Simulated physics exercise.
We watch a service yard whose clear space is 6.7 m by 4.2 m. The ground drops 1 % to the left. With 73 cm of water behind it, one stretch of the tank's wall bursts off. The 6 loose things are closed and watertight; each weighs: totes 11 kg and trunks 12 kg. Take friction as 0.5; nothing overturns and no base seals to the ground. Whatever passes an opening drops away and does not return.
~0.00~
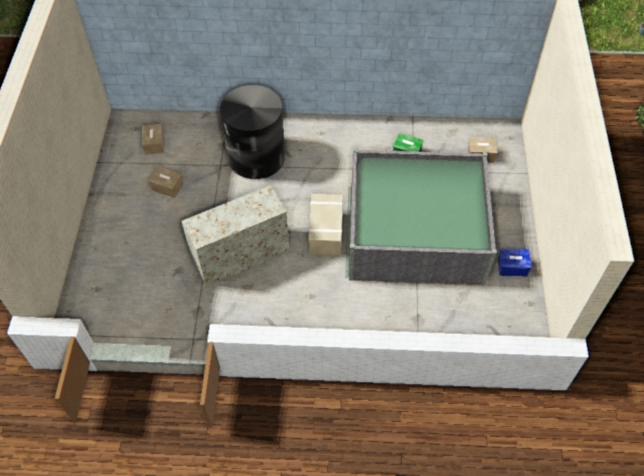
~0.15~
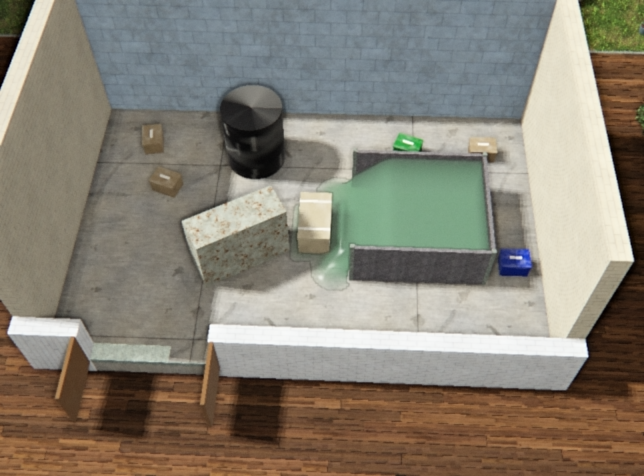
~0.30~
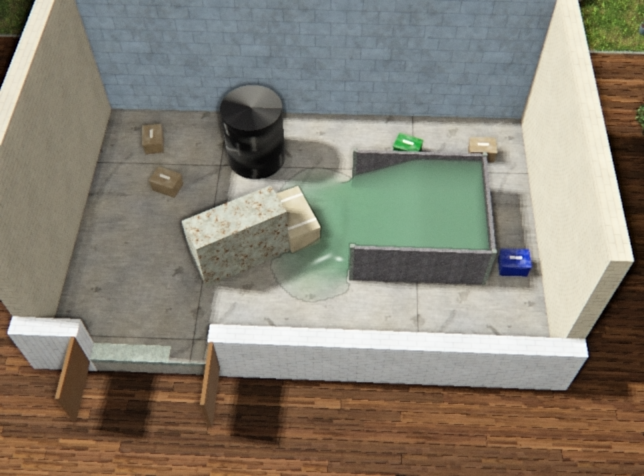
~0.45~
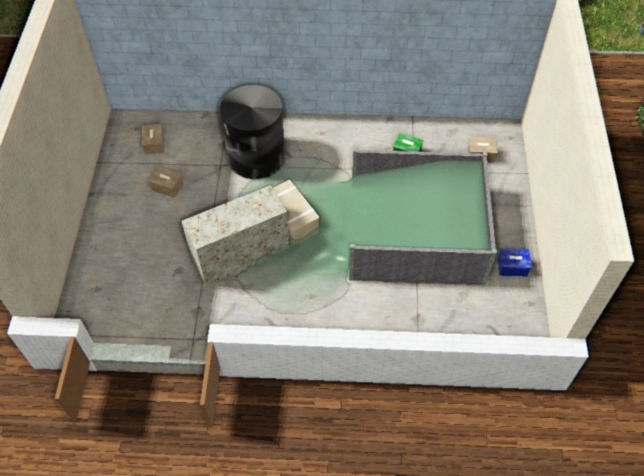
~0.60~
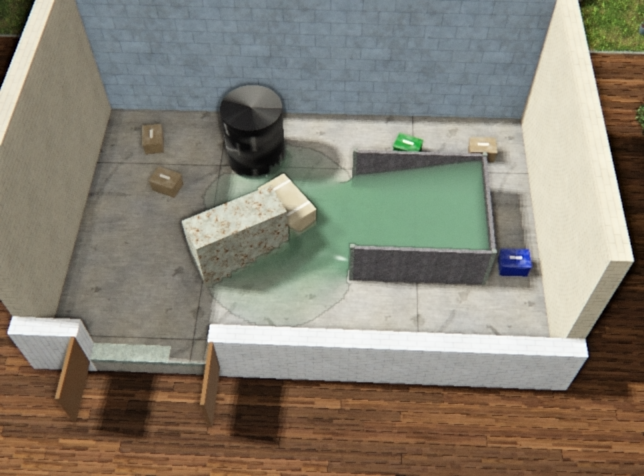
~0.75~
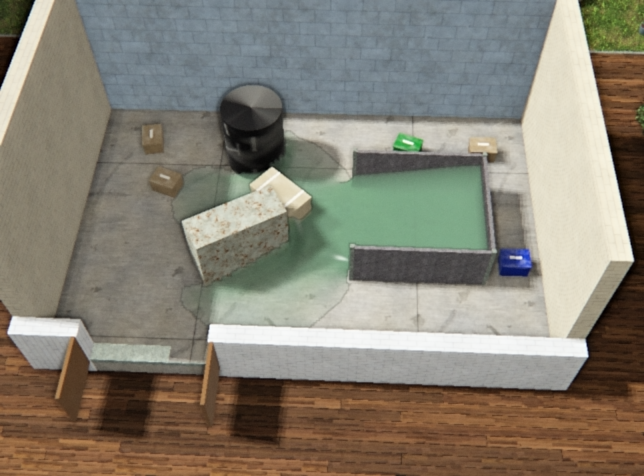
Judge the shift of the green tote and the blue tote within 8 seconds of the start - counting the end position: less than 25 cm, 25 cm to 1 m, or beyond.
Green tote holds its place, blue tote barely shifts.
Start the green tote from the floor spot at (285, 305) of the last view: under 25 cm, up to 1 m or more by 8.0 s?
It moves a short way.
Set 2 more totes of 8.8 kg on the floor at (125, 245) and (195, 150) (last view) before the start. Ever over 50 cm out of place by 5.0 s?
In that order: Over, more.
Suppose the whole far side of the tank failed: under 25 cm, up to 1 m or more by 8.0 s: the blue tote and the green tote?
In that case the blue tote travels far, the green tote travels far.
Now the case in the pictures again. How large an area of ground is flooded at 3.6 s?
About 24 m2.
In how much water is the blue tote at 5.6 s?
Roughly 2 cm.
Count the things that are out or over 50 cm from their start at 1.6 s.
I count 2.
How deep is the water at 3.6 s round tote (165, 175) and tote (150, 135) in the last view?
Roughly 12 and 12 cm.
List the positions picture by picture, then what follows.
The green tote at (408, 143) rests on the ground; the blue tote at (516, 258) rests on the ground; 3.0 m2 under water; 0 of 6 have shifted, in the first frame.
The green tote at (408, 143), on the bottom; the blue tote at (516, 258) rests on the ground; 3.8 m2 under water; 1 of 6 have shifted, in the second frame.
The green tote at (408, 143) rests on the ground; the blue tote at (516, 258), on the bottom; 5.1 m2 under water; 1 of 6 have shifted, in the third frame.
The green tote at (408, 143) rests on the ground; the blue tote at (516, 258), on the bottom; water covers 6.3 m2; 1 of 6 have shifted, in the fourth frame.
The green tote at (408, 143) rests on the ground; the blue tote at (516, 258), on the bottom; 7.5 m2 under water; 1 of 6 have shifted, in the fifth frame.
The green tote at (408, 143) rests on the ground; the blue tote at (516, 258), on the bottom; water covers 8.8 m2; 1 of 6 have shifted, in the sixth frame.
After 1.6 s the green tote is near (408, 143), 0.0 m from its start, aground; the blue tote is near (516, 258), 0.0 m from its start, aground; 0 of 6 are out; 1 afloat.
After 3.6 s the green tote is near (408, 143), 0.0 m from its start, aground; the blue tote is near (516, 258), 0.0 m from its start, aground; 0 of 6 are out; 3 afloat.
After 5.6 s the green tote is near (408, 143), 0.0 m from its start, aground; the blue tote is near (516, 258), 0.0 m from its start, aground; 0 of 6 are out; 3 afloat.
After 8.0 s the green tote is near (408, 143), 0.0 m from its start, aground; the blue tote is near (516, 258), 0.0 m from its start, aground; 1 of 6 are out; 1 afloat.
